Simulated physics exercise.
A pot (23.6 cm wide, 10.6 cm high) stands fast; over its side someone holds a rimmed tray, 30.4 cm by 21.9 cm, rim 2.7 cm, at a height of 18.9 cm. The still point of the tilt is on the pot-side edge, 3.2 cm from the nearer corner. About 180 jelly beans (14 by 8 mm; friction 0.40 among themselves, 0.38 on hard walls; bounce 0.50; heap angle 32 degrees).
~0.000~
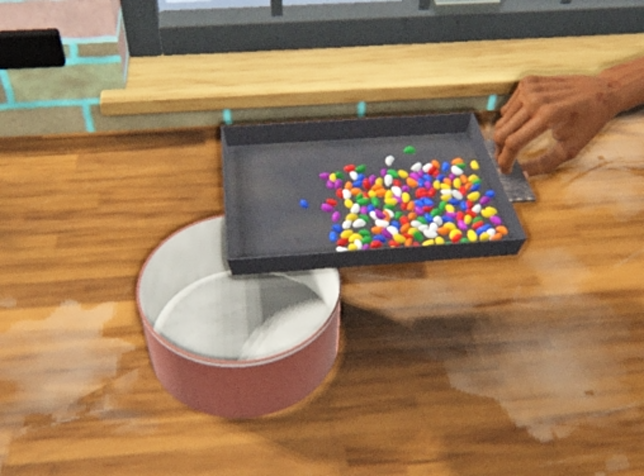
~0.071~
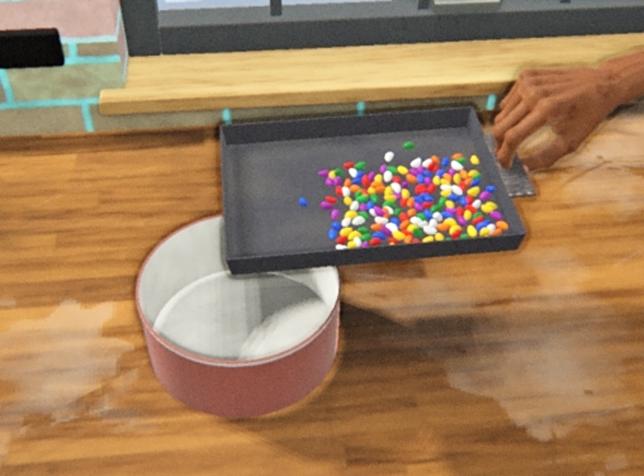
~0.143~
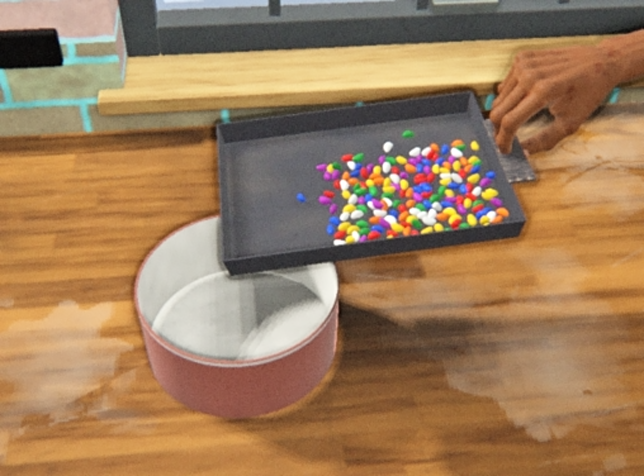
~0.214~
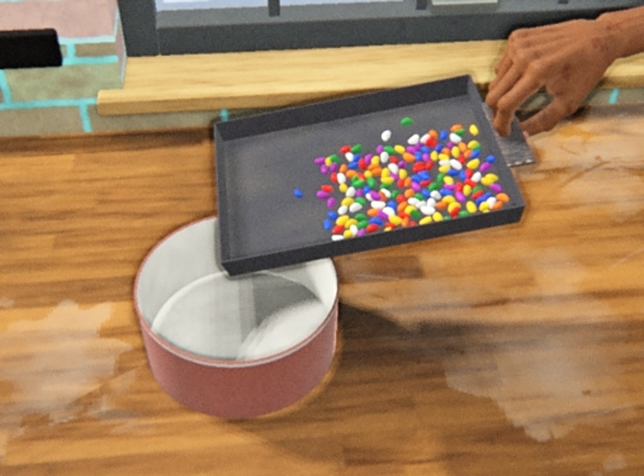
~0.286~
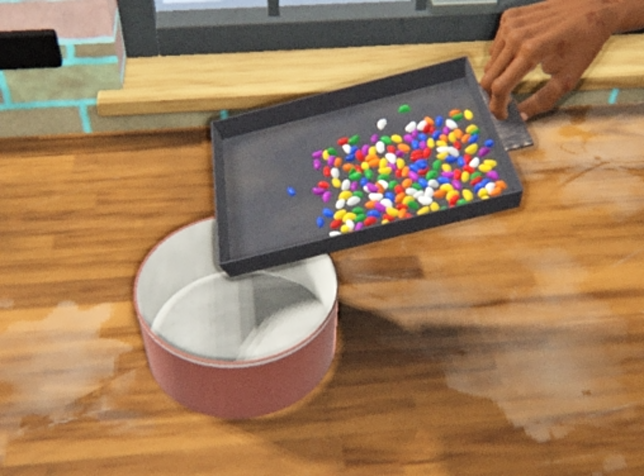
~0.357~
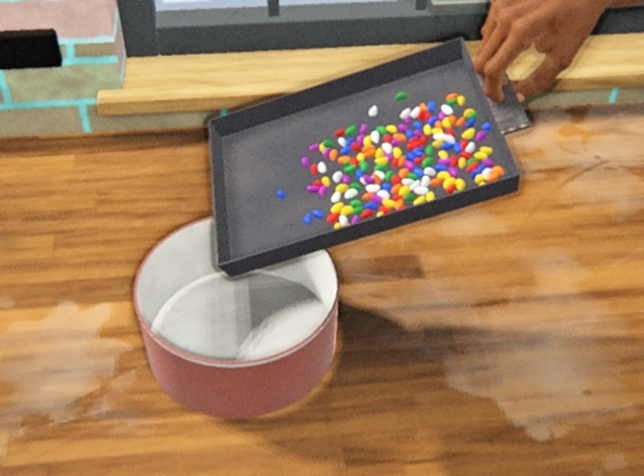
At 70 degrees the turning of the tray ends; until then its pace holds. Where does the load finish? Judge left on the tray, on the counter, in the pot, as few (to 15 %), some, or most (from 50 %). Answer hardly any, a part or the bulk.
Left on the tray: The bulk; on the counter: Hardly any; in the pot: A part.
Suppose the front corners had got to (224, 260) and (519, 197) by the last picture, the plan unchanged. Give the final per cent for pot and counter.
Pot 30, counter 0.
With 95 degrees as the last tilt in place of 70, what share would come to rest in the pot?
In that case some 95 per cent.
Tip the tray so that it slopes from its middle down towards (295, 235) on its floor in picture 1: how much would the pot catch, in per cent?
About 55 per cent.
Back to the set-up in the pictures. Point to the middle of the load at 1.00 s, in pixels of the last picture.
Around (220, 226).
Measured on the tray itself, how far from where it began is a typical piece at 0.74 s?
Roughly 12 cm.
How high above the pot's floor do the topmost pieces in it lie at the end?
Some 1.0 cm.
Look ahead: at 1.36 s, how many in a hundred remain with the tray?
Roughly 75 per cent.
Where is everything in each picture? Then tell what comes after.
In the first frame, tray tilt 0 degrees, front corners at (231, 256) and (521, 236); middle of the pieces at (411, 207); pot at (240, 281).
In the second frame, tray tilt 1 degrees, front corners at (230, 256) and (521, 231); middle of the pieces at (411, 203).
In the third frame, tray tilt 5 degrees, front corners at (227, 257) and (521, 218), lowest corner left front; middle of the pieces at (410, 194).
In the fourth frame, tray tilt 10 degrees, front corners at (225, 259) and (520, 203), lowest corner left front; middle of the pieces at (408, 183).
In the fifth frame, tray tilt 14 degrees, front corners at (222, 260) and (518, 188), lowest corner left front; middle of the pieces at (406, 173).
In the sixth frame, tray tilt 19 degrees, front corners at (221, 261) and (514, 172), lowest corner left front; middle of the pieces at (402, 162); pot at (237, 281). Its pace works out near 65 degrees a second.
Then, at 0.74 s, tilt 44 degrees; the tray holds 100 %, the pot 0 %.
After 1.00 s, tilt 60 degrees; the tray holds 90 %, the pot 0 %.
After 1.36 s, tilt 70 degrees; the tray holds 75 %, the pot 20 %.
By 2.3 s all is still; tray 75 %, counter 0 %, pot 25 %.
